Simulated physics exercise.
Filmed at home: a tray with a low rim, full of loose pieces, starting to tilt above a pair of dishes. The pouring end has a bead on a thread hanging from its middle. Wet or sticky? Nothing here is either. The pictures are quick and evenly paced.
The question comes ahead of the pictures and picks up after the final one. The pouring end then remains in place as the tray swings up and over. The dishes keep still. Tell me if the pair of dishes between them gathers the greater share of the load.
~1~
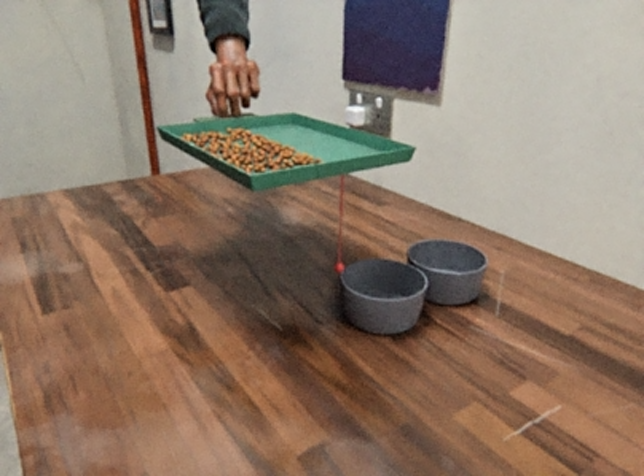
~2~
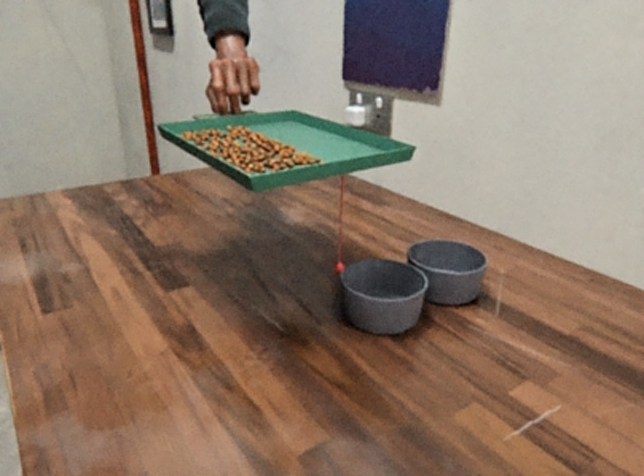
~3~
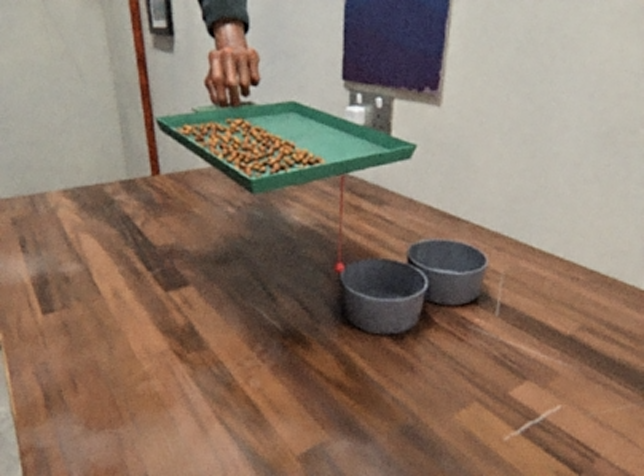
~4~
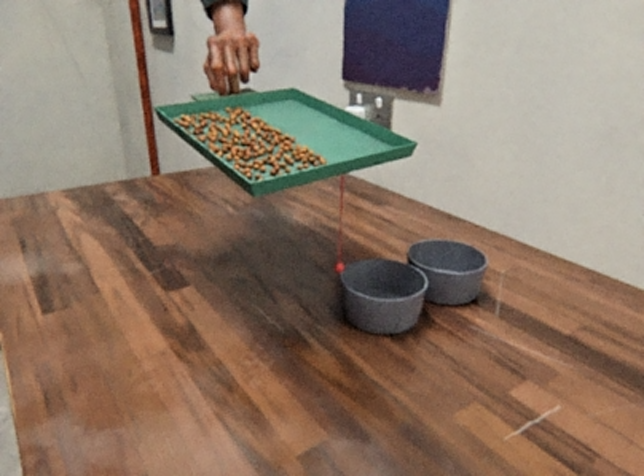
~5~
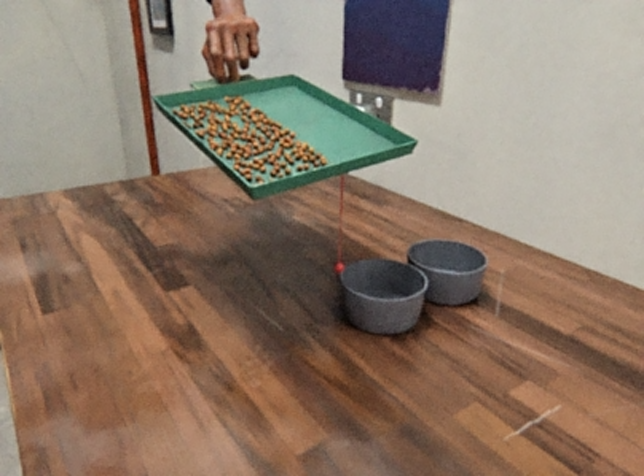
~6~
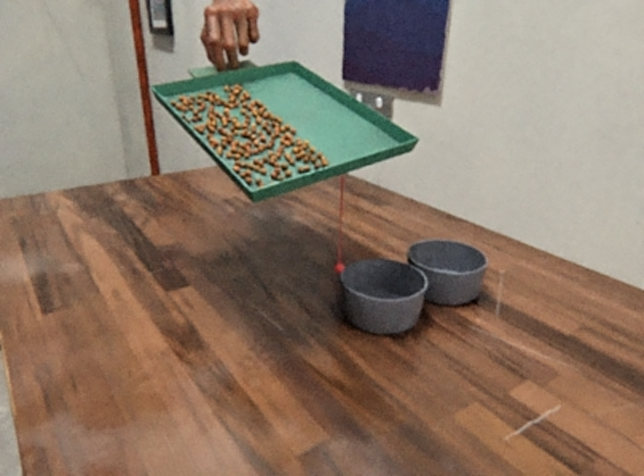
They do not.
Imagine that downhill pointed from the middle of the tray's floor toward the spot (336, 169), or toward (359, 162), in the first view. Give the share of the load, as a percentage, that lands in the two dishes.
The first try would leave around 30 per cent there, the second around 60 per cent.
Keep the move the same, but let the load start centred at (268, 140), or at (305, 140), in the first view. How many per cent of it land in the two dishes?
In order, 0 per cent then 0 per cent.
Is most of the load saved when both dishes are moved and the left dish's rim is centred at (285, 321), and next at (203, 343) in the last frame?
Taking the places in turn, it's past half and then past half.
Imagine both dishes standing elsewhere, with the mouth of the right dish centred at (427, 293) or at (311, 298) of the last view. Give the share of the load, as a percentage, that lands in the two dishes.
Trial 1 0%, trial 2 60%.
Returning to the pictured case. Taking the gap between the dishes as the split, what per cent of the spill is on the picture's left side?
I reckon around 100 per cent.
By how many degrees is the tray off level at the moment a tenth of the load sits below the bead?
At about 65°.
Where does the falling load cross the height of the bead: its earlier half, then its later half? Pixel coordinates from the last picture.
The opening part goes through (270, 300); what follows goes through (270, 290).
Soon after the last picture, tray tipped steeply; nearly all on the tray; a small part in the air.
A little later, tray tipped right over; about a quarter on the tray; about a third outside both; about a third in the air.
Later still, tray tipped past a quarter turn; all outside both.
At rest, tray tipped past a quarter turn; none in the left dish; none in the right dish; all outside both.
